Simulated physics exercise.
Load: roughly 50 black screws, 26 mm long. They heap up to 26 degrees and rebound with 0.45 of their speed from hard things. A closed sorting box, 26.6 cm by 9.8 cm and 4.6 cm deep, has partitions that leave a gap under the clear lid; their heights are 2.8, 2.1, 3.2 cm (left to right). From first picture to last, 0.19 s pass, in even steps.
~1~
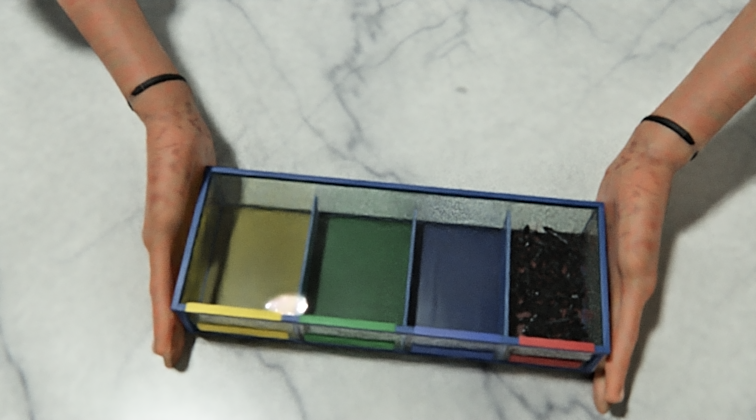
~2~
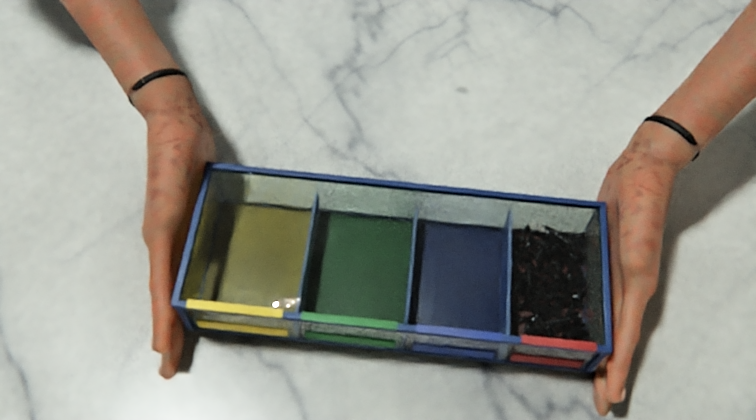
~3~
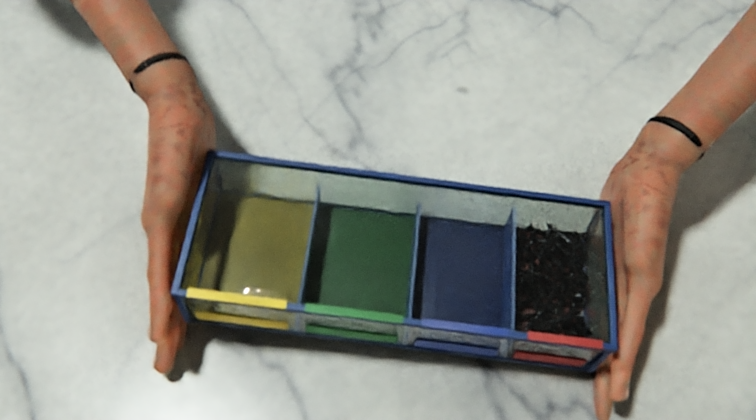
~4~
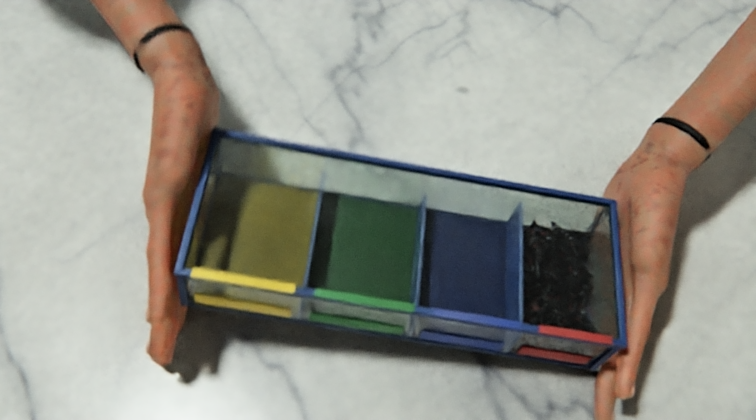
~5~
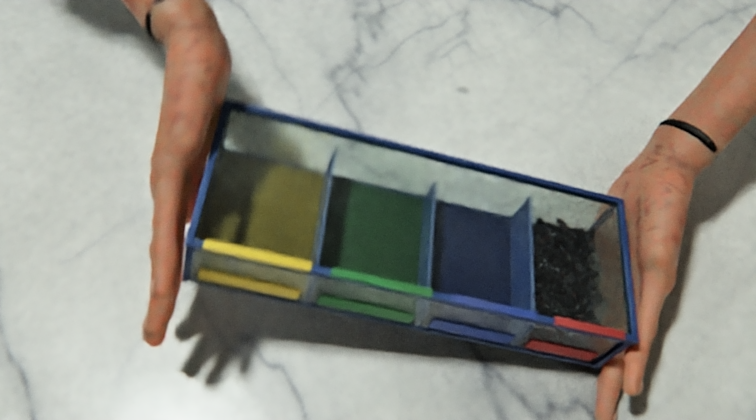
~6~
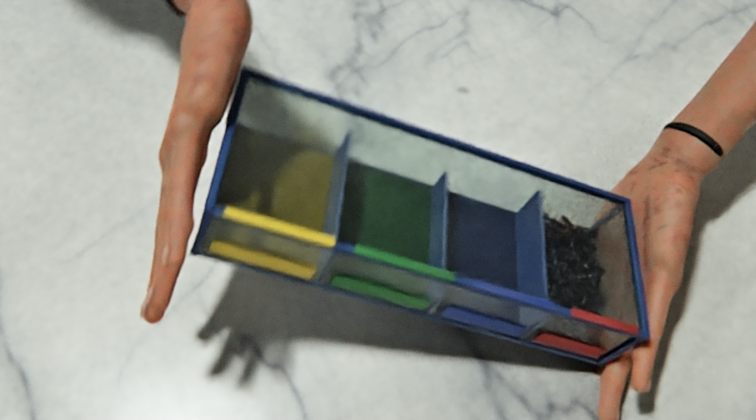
Clear-lidded sorting box with yellow, green, blue and red sections tilting as two hands raise its left end, dark screws staying at right.
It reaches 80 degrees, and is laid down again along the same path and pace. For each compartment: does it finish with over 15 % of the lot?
Red: Yes, blue: No, green: No, yellow: No.
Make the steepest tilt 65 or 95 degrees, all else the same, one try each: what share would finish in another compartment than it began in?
About 0 and 0 per cent.
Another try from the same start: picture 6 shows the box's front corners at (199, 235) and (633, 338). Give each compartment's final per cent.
Red 100; blue 0; green 0; yellow 0.
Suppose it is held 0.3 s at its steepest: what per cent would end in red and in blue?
Then: Red 100; blue 0.
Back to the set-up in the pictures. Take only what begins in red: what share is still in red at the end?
Some 100 per cent.
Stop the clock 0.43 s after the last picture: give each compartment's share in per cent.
Red 100; blue 0; green 0; yellow 0.
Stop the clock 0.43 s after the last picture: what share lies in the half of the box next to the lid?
About 20 per cent.
Then, 0.43 s after the last picture, tilt 79 degrees; red 100 %.
Then, 0.72 s after the last picture, tilt 32 degrees; red 100 %.
Then, 1.11 s after the last picture, tilt 0 degrees; red 100 %.
In the end, red 100 %, blue 0 %, green 0 %, yellow 0 %.
